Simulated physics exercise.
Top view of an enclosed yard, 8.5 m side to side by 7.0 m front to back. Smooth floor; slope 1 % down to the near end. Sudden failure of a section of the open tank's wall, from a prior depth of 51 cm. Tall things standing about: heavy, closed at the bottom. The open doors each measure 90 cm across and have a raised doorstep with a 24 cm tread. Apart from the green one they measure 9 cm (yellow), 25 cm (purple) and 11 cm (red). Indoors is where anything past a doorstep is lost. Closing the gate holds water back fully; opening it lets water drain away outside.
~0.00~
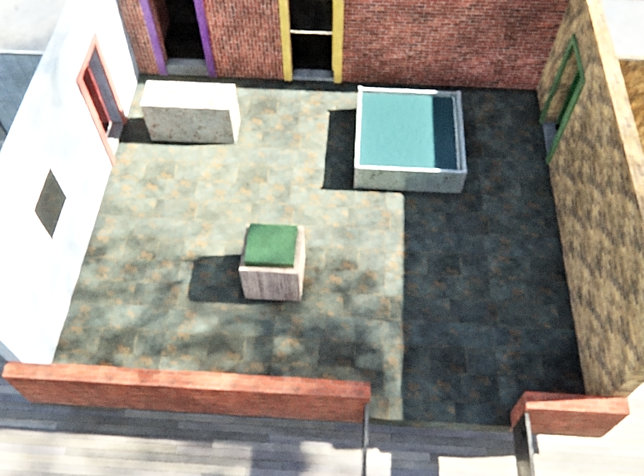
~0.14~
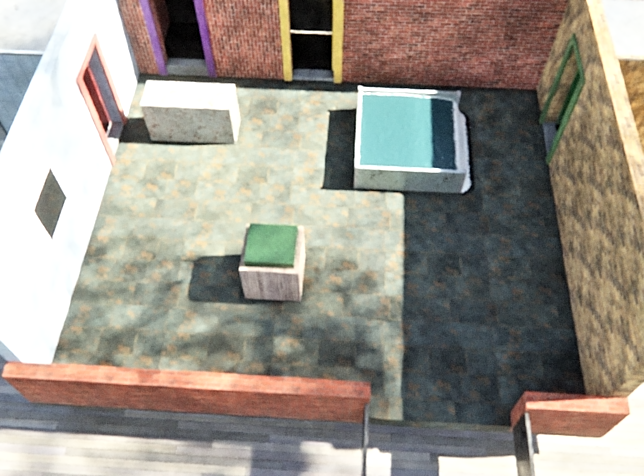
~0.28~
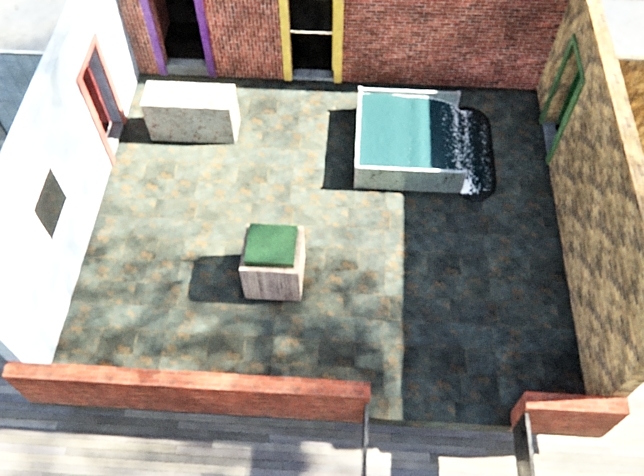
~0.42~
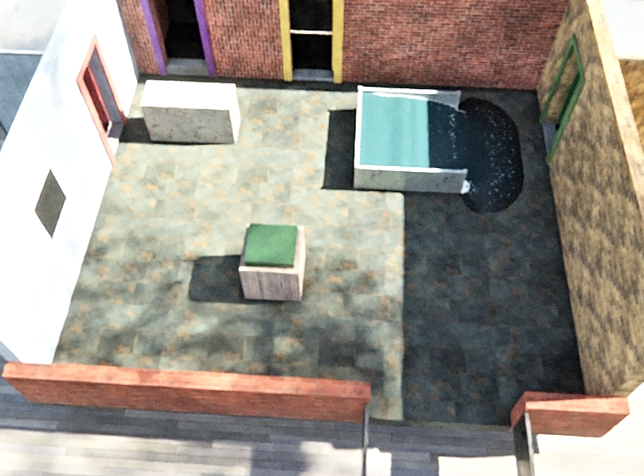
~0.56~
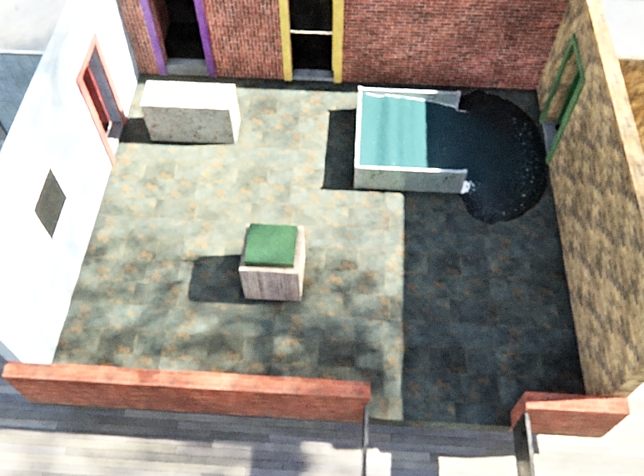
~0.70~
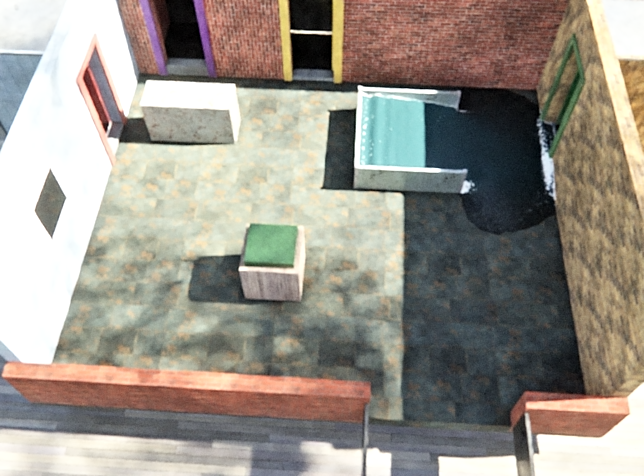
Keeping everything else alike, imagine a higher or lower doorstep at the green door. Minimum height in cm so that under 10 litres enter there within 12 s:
30 cm.
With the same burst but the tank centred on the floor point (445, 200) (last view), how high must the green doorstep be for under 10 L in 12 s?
That setup calls for roughly 15 cm.
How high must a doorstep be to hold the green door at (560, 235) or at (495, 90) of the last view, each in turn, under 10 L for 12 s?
Roughly 13.0 cm for the first and 21 cm for the second.
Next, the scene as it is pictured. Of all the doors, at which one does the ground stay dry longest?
Red, last of all.
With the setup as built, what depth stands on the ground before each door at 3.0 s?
Door by door, in centimetres - green 22, yellow 0, purple 0, red 0.
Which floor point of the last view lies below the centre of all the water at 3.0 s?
It lies near (485, 176) in the last picture.
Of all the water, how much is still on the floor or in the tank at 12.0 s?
Roughly 60 per cent of the water.
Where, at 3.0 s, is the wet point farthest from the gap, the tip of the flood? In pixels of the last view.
I'd put the front's tip around (588, 415).
After 1.4 s water covers 10 % of the floor, deepest (34 cm) near (539, 168); 28 cm at the green door, 86 litres in over its 8 cm doorstep.
After 3.0 s water covers 25 % of the floor, deepest (22 cm) near (536, 95); 22 cm at the green door, 296 litres in over its 8 cm doorstep.
After 12.0 s water covers 55 % of the floor, deepest (6 cm) near (552, 413); 2 cm at the green door, 363 litres in over its 8 cm doorstep.
At the green door as built, the water arrived by 0.7 s and peaked near 31 cm at 1.6 s.
Run again over the same 12 s with other heights there, 31 litres in over 26 cm, 0 litres over 35 cm. The limit of 10 litres is kept from about 30 cm up.
